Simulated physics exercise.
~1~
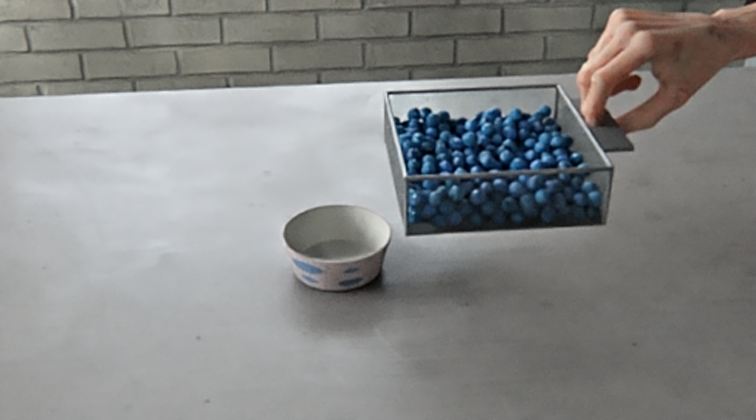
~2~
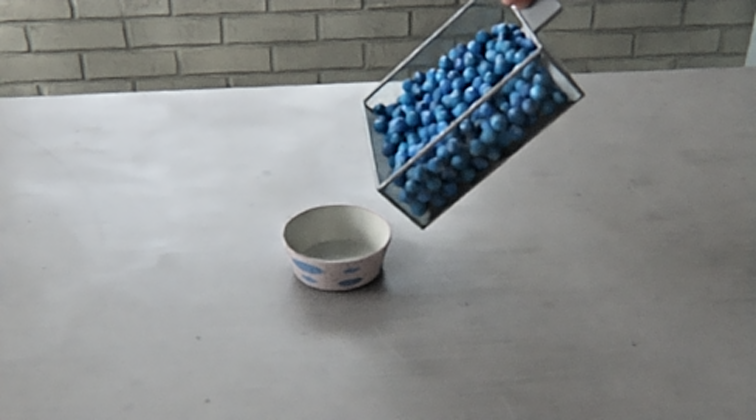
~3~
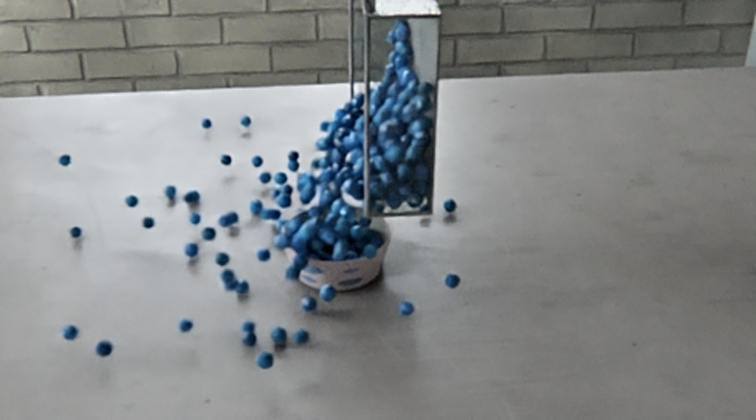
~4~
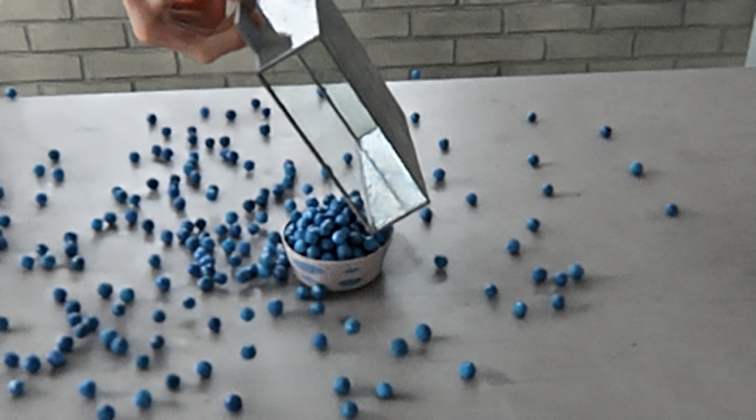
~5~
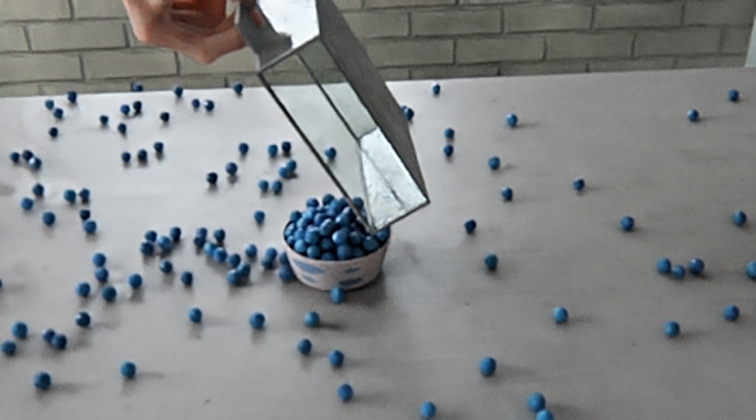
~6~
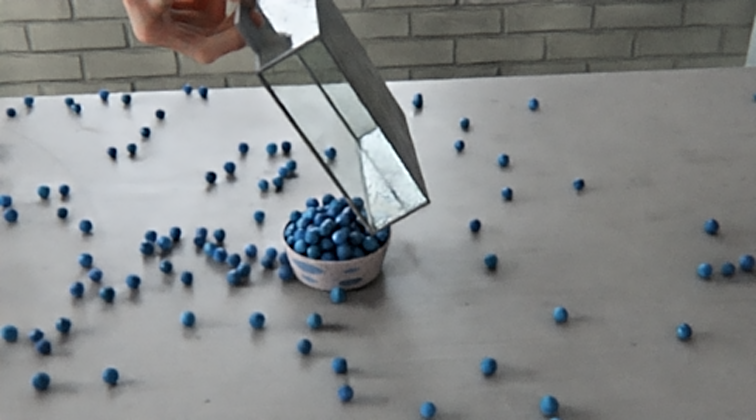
A hand holds a clear, metal-edged box packed with small blue balls above a gray table, to the right of a small white bowl with blue markings. The box tips toward the left and moves over the bowl, its contents sliding toward the lower end. Balls pour out in a thick stream, some landing in the bowl while many others bounce and scatter across the table. The box keeps tilting until it is empty, then stays held above the bowl. The loose balls roll farther apart, leaving the bowl heaped full and more balls strewn around it.
